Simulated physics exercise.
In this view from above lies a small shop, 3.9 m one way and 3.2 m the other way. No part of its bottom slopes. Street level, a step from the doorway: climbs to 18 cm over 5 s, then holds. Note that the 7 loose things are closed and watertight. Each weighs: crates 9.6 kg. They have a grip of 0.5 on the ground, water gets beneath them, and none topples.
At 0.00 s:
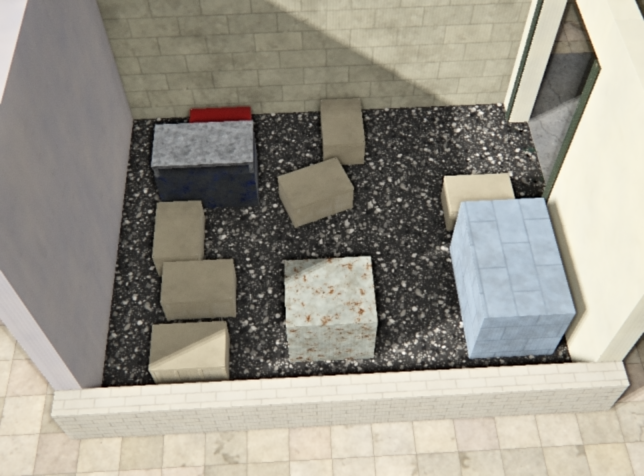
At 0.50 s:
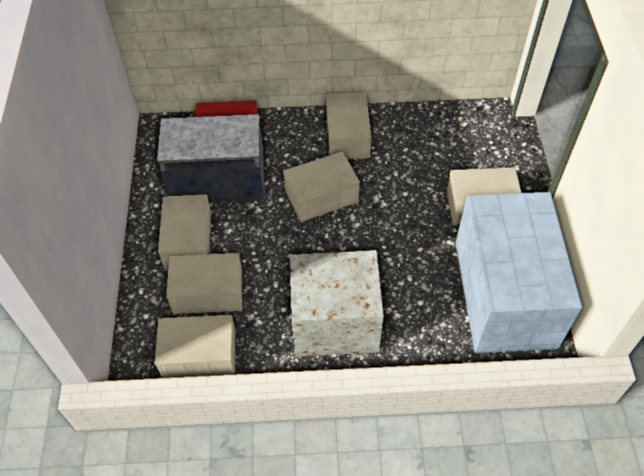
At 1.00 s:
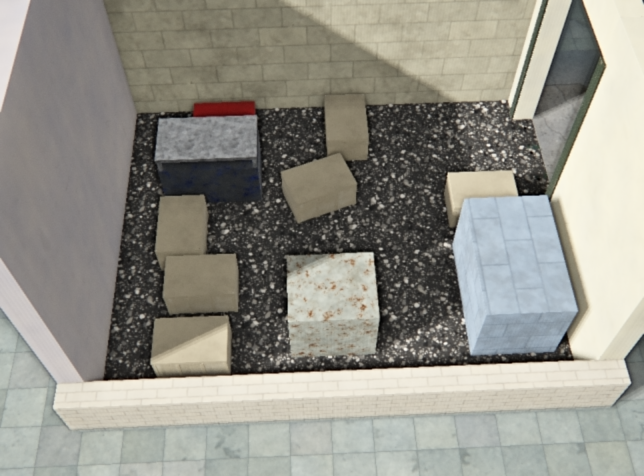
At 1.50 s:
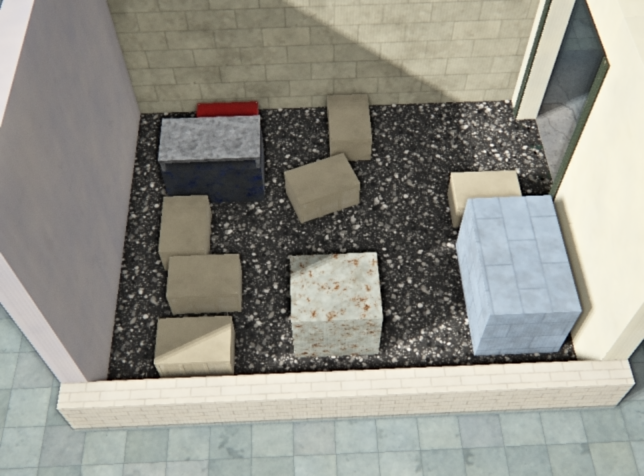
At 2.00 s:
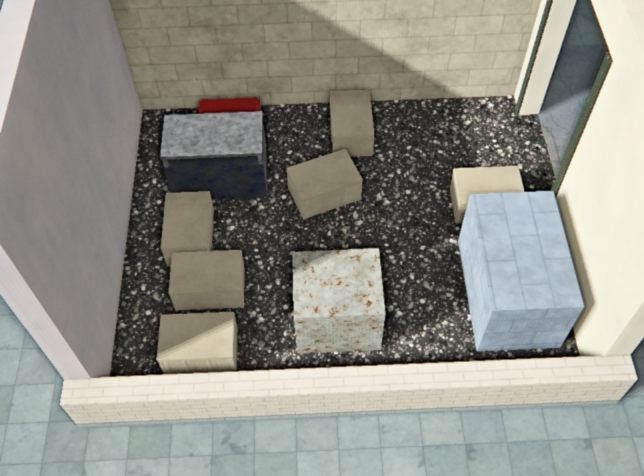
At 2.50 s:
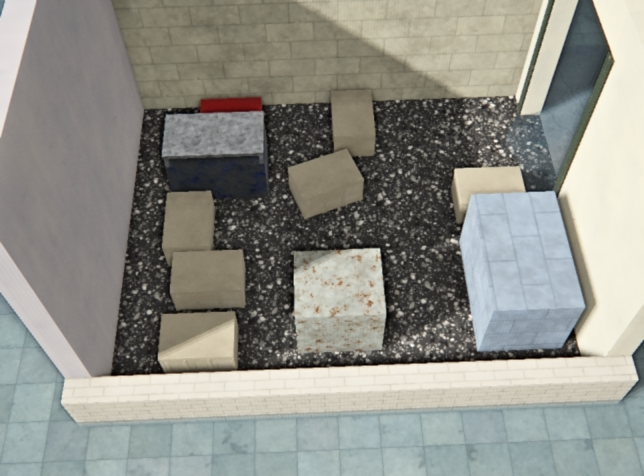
Water spreads over the pale paving outside a small shop seen from above, turning it bluish, then just reaches the dark speckled floor by the doorway at right, while the boxes and blocks inside stay still.
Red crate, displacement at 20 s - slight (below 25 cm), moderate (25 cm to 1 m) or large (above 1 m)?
Displacement: Moderate.
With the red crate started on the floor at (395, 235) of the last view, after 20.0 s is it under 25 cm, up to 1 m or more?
So it journeys a long way.
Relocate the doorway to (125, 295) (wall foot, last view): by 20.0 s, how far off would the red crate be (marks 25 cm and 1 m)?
As for the red crate, it inches along a bit.
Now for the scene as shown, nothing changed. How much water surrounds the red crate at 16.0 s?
18 cm, roughly.
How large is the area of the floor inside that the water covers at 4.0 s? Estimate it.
Close to 2.0 m2, I'd say.
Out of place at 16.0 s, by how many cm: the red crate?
Close to 60 cm.
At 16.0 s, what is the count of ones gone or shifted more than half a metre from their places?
5 in all.
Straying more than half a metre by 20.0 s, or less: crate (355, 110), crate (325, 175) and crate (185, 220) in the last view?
In turn: Beyond, beyond, within.
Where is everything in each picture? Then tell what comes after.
The first frame shows the red crate at (220, 122), on the bottom; water covers 0.0 m2; 0 of 7 have shifted.
The second frame shows the red crate at (226, 117), on the bottom; water covers 0.0 m2; 0 of 7 have shifted.
The third frame shows the red crate at (224, 117), on the bottom; water covers 0.0 m2; 0 of 7 have shifted.
The fourth frame shows the red crate at (227, 117), on the bottom; water covers 0.0 m2; 0 of 7 have shifted.
The fifth frame shows the red crate at (229, 113) rests on the ground; water covers 0.0 m2; 0 of 7 have shifted.
The sixth frame shows the red crate at (231, 113) rests on the ground; water covers 0.1 m2; 0 of 7 have shifted.
After 4.0 s the red crate is near (231, 113), 0.0 m from its start, aground; 0 afloat.
After 9.0 s the red crate is near (165, 118), 0.6 m from its start, afloat; 5 afloat.
After 16.0 s the red crate is near (164, 114), 0.6 m from its start, afloat; 7 afloat.
After 20.0 s the red crate is near (164, 113), 0.6 m from its start, afloat; 7 afloat.
